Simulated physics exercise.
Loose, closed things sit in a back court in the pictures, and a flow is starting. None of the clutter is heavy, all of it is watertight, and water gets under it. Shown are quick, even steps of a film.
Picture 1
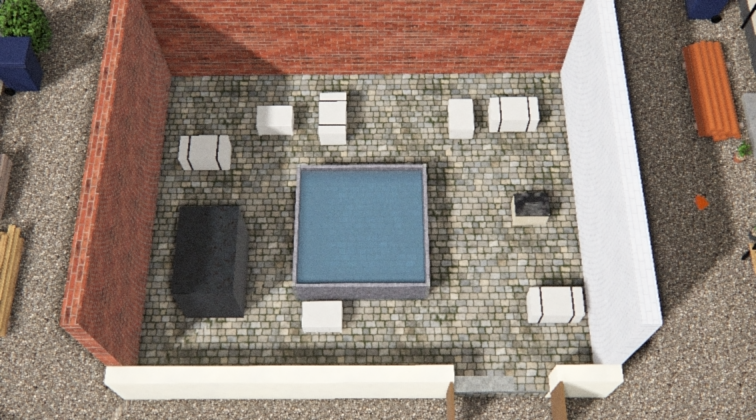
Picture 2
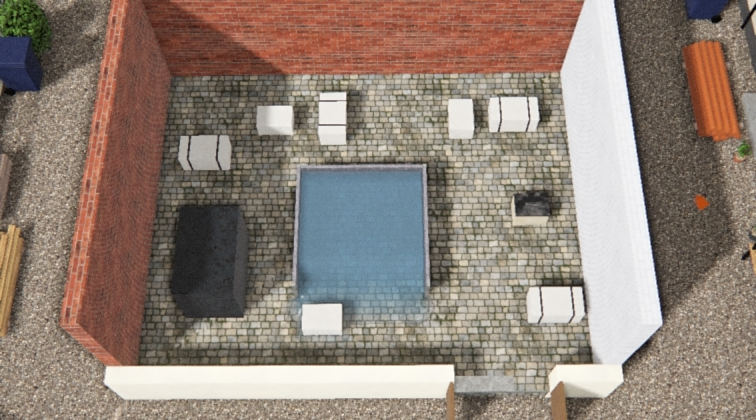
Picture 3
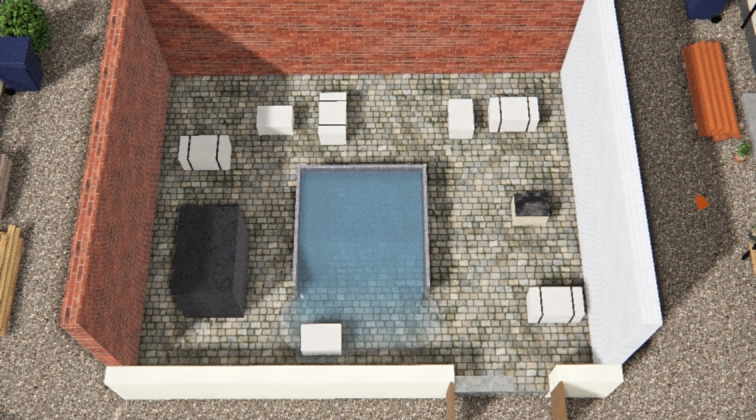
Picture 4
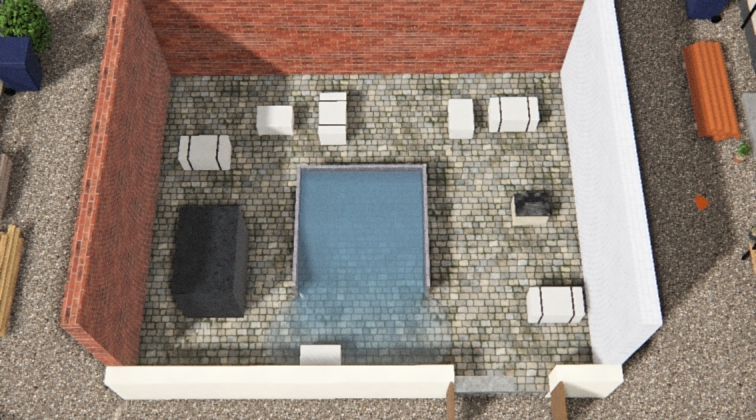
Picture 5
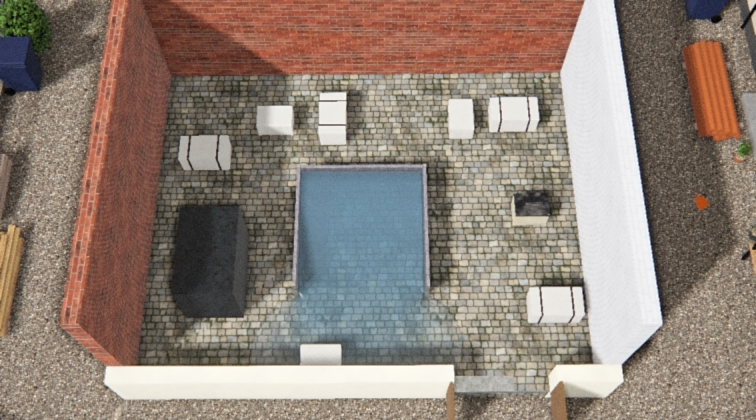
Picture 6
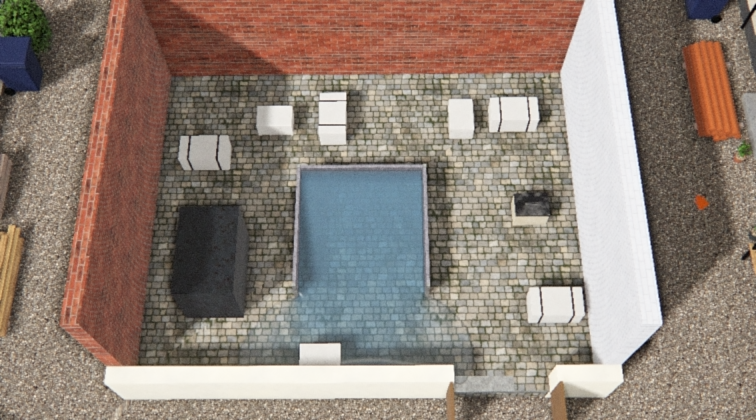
A walled back court paved with pale cobbles is seen from high above, with red brick walls behind and at left and a white wall at right. A blue pool with a grey rim sits in the middle, a dark block to its left and white crates around it. The pool's near rim disappears and water spreads forward, pushing the nearest crate to the low cream front wall, while the other crates and the camera stay still.
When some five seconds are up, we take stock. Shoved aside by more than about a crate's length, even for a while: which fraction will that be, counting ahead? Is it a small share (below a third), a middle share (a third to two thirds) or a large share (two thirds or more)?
A middle share, a third to two thirds.
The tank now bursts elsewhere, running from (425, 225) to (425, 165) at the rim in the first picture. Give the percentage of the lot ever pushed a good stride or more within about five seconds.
My estimate is some 50 per cent of them.
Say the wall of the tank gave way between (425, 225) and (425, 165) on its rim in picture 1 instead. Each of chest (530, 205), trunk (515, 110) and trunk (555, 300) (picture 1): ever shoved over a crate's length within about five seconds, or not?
In the order asked: Goes the distance, then goes the distance, then goes the distance.
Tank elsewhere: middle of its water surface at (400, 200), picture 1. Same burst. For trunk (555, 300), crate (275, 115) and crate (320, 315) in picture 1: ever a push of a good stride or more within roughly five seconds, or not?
Far enough, Not far, Far enough.
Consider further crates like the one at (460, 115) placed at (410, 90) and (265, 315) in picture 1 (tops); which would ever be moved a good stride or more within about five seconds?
In sequence: Doesn't go far, travels that far.
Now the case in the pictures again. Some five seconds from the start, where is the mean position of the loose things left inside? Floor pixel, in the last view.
It lands somewhere near (373, 137).
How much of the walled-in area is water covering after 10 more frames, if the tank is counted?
Near 35 in a hundred.
A moment on, 1 of 8 are well off their spots; 1 afloat.
Next, 1 of 8 are well off their spots; 1 afloat.
Later, 2 of 8 are well off their spots; 2 afloat.
In the end, 4 of 8 are well off their spots, and 4 have been at some point; 2 afloat.
